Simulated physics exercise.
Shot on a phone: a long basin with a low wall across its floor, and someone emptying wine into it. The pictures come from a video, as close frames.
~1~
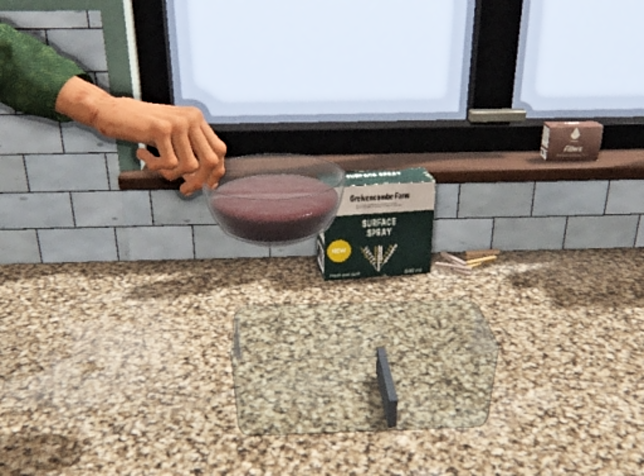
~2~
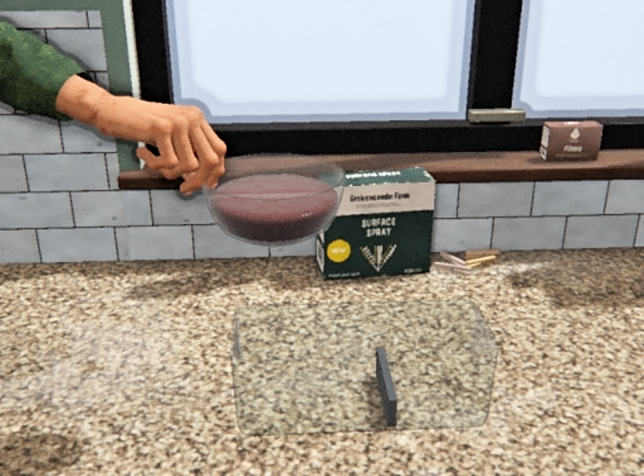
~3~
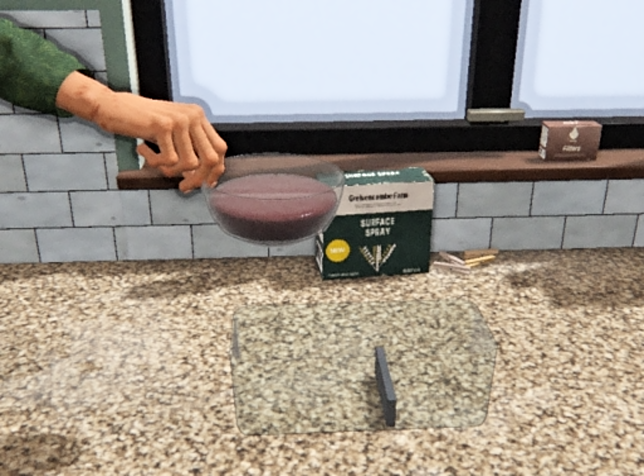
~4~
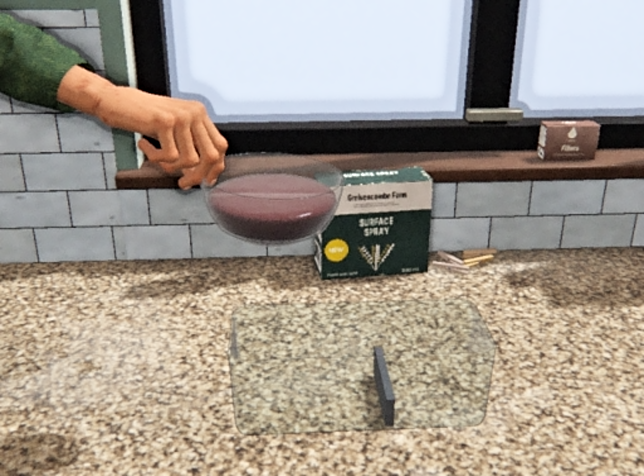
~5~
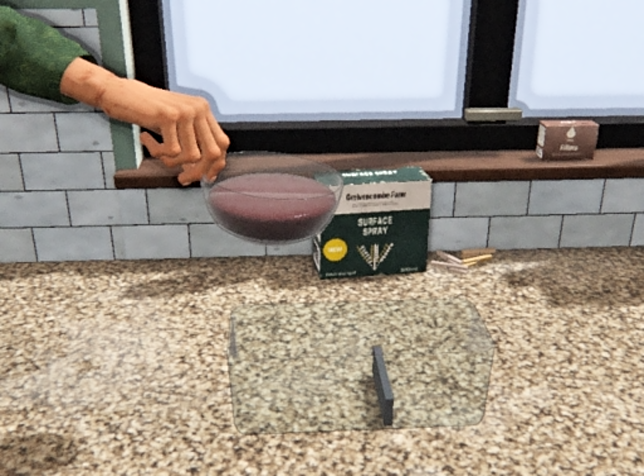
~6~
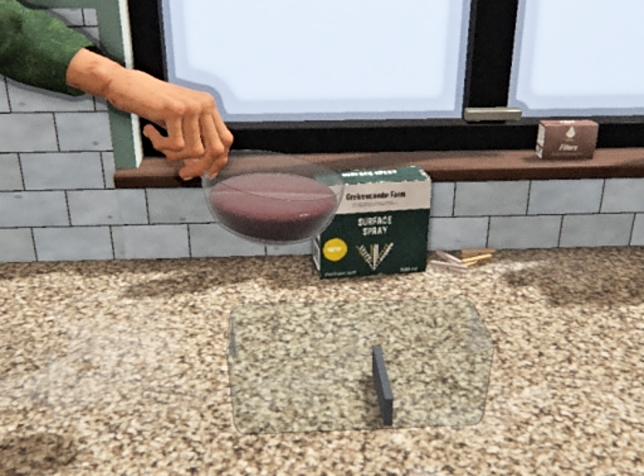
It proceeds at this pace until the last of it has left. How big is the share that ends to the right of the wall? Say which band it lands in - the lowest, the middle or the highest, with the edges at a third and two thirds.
Lands in the middle band.
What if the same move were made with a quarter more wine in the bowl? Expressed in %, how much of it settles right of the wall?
Roughly 60 %.
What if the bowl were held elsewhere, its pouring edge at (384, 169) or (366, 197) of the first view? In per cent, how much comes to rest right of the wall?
Close to 90 in a hundred, then close to 70 in a hundred.
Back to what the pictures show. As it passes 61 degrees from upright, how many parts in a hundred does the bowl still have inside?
60 per cent, roughly.
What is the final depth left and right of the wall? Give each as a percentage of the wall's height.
On the left it is 30 per cent, on the right 60.
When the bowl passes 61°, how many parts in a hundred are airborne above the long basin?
Airborne fraction: Approx. 35 %.
A moment on, the bowl is tipped part way and 60 per cent is still to pour, 2 is left of the wall and 2 right of it.
Next, the bowl is tipped on its side and 10 per cent is still to pour, 22 is left of the wall and 52 right of it.
Then the bowl is tipped on its side and 0 per cent is still to pour, 45 is left of the wall and 53 right of it.
Later the bowl is tipped on its side and 0 per cent is still to pour, 46 is left of the wall and 53 right of it.
Finally, 46 per cent lies left of the wall, 53 right of it and 1 outside.
